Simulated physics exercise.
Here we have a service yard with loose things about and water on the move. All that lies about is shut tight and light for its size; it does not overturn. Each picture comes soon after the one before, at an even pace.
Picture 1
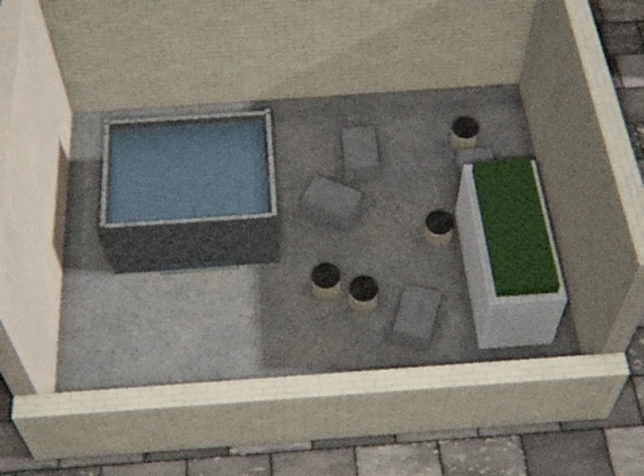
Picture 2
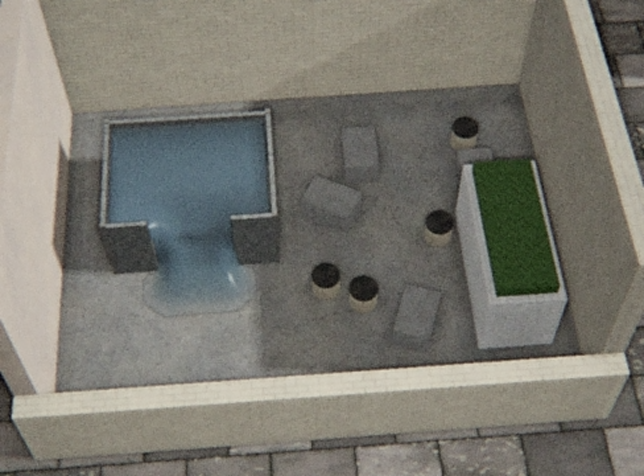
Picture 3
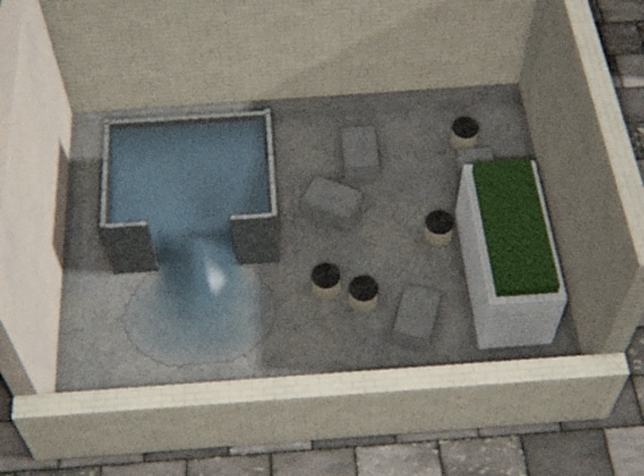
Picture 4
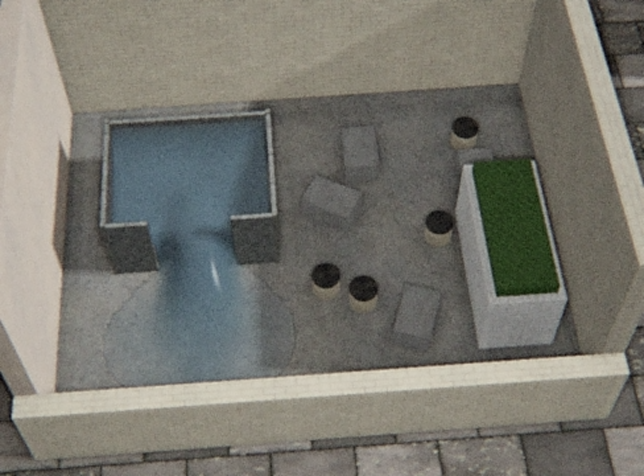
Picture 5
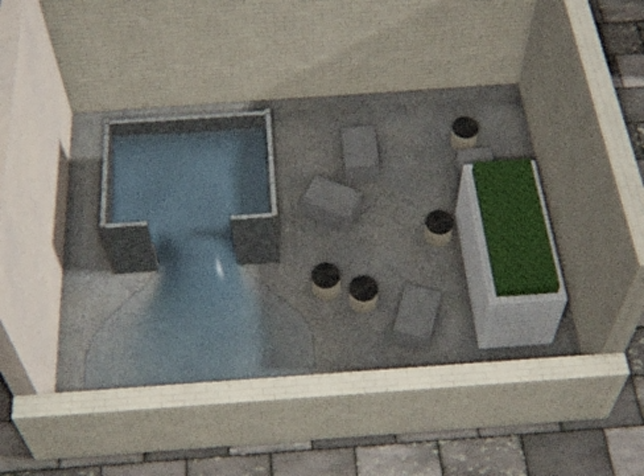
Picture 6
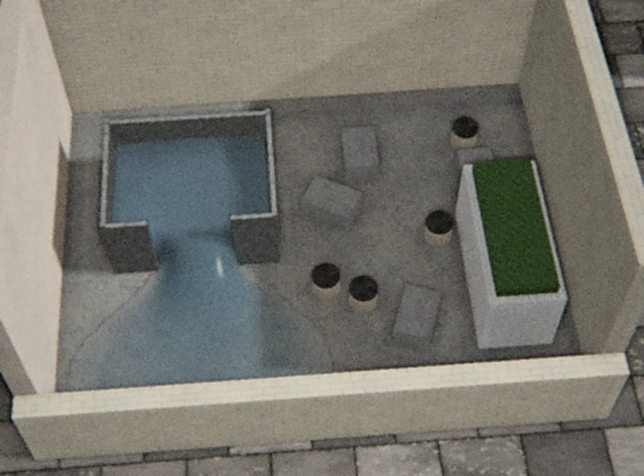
Walled yard with a raised water tank opening at the front, water pouring out and spreading across the floor, pots and slabs staying still.
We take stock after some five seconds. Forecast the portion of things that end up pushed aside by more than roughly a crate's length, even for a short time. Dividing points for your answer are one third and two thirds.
Answer: A share between one and two thirds.
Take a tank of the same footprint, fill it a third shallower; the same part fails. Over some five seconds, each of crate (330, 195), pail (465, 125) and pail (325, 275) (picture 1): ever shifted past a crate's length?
Note, in sequence: Within that / within that / within that.
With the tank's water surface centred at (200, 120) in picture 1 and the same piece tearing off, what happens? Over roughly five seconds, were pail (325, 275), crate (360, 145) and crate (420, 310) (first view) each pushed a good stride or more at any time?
In order: Went well off, remained close by, went well off.
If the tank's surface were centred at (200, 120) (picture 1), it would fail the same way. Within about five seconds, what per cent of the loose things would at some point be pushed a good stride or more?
It works out near 50 %.
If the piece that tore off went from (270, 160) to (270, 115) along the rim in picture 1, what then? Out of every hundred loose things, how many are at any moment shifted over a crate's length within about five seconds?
It comes out at roughly 100 per cent.
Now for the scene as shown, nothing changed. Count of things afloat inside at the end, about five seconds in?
It comes to 4.
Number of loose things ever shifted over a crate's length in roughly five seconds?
I make it 3 in total.
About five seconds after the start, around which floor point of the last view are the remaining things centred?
About (394, 191).
A moment on, 0 of 8 are well off their spots; 0 afloat.
Next, 0 of 8 are well off their spots; 0 afloat.
Later, 2 of 8 are well off their spots; 1 afloat.
In the end, 3 of 8 are well off their spots, and 3 have been at some point; 4 afloat.
